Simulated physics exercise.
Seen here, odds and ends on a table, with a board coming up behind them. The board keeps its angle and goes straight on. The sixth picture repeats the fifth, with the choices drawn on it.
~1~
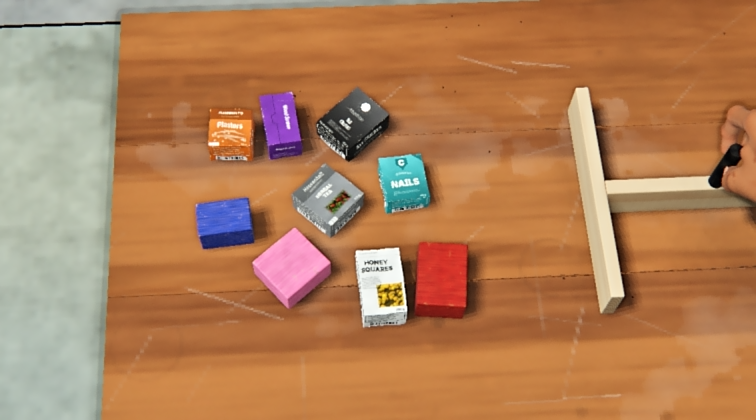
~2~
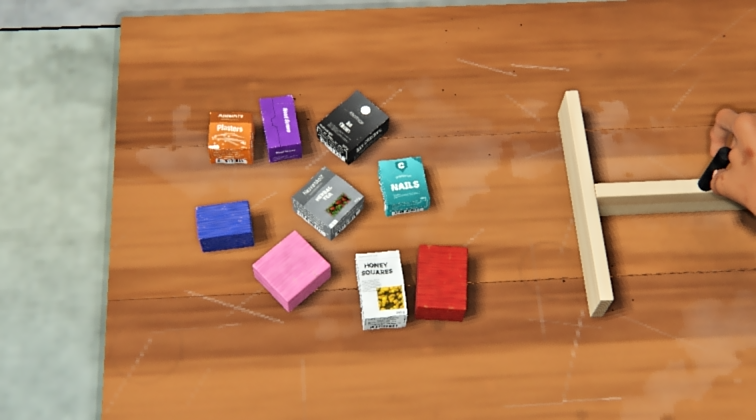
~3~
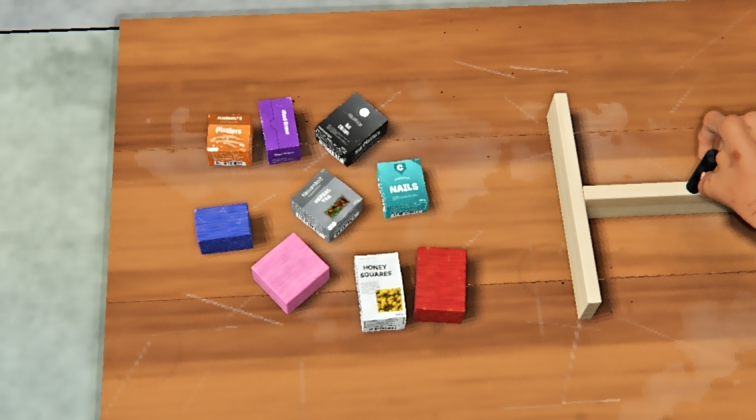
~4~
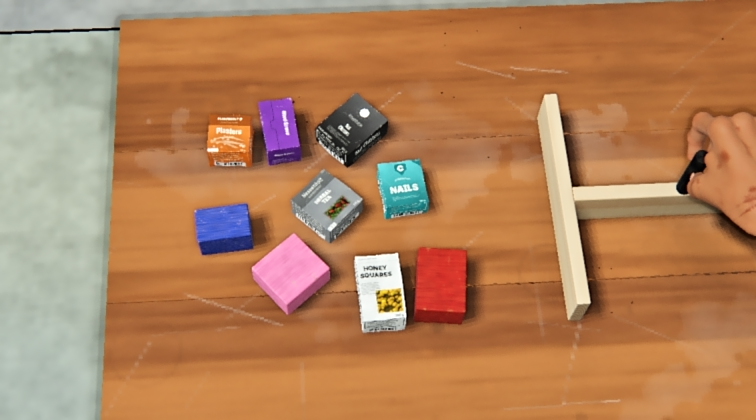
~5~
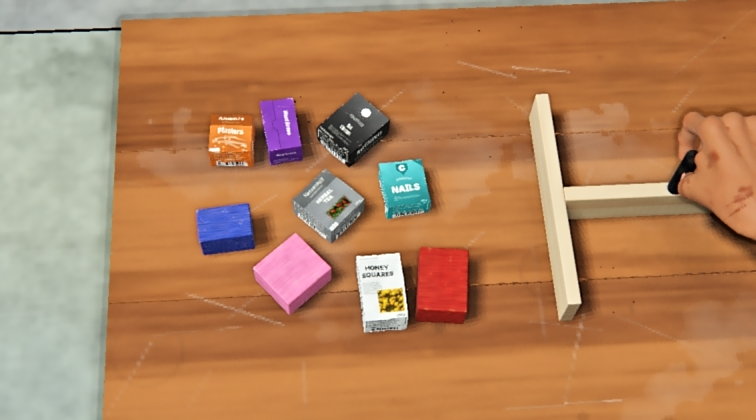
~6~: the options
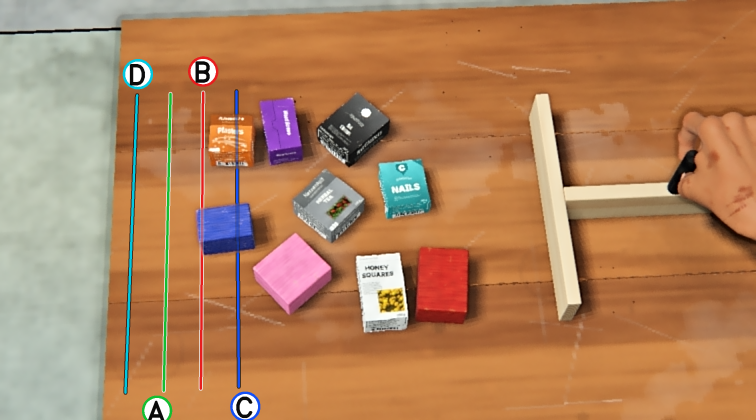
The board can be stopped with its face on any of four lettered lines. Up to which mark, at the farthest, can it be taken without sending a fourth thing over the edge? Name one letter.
No fourth one falls up to B.
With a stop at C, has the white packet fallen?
No.
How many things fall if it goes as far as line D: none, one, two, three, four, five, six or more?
By then, six or more.
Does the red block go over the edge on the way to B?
No.
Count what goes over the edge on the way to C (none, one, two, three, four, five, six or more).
In all, none.
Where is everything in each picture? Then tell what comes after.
Grey packet (328, 200); purple box (281, 125); red block (441, 280), in the first frame.
Board (589, 190); turquoise box (403, 186), in the second frame.
Board (577, 193); pink block (291, 273), in the third frame.
Board (566, 194); orange box (230, 141), in the fourth frame.
Board (558, 194); grey packet (329, 206); purple box (282, 131); red block (442, 286), in the fifth frame.
On the marked copy, A at (167, 232); B at (202, 231); C at (238, 229); D at (132, 234).
Taking B. A third of the way, board (433, 199); white packet (360, 293); red block (406, 289).
Two thirds of the way, board (305, 205); orange box (168, 131); blue block (176, 222).
When it is over, board (203, 210); pink block over the edge; orange box over the edge; three fallen.
As for the rest, A drops six; C is within the limit but short; D drops nine.
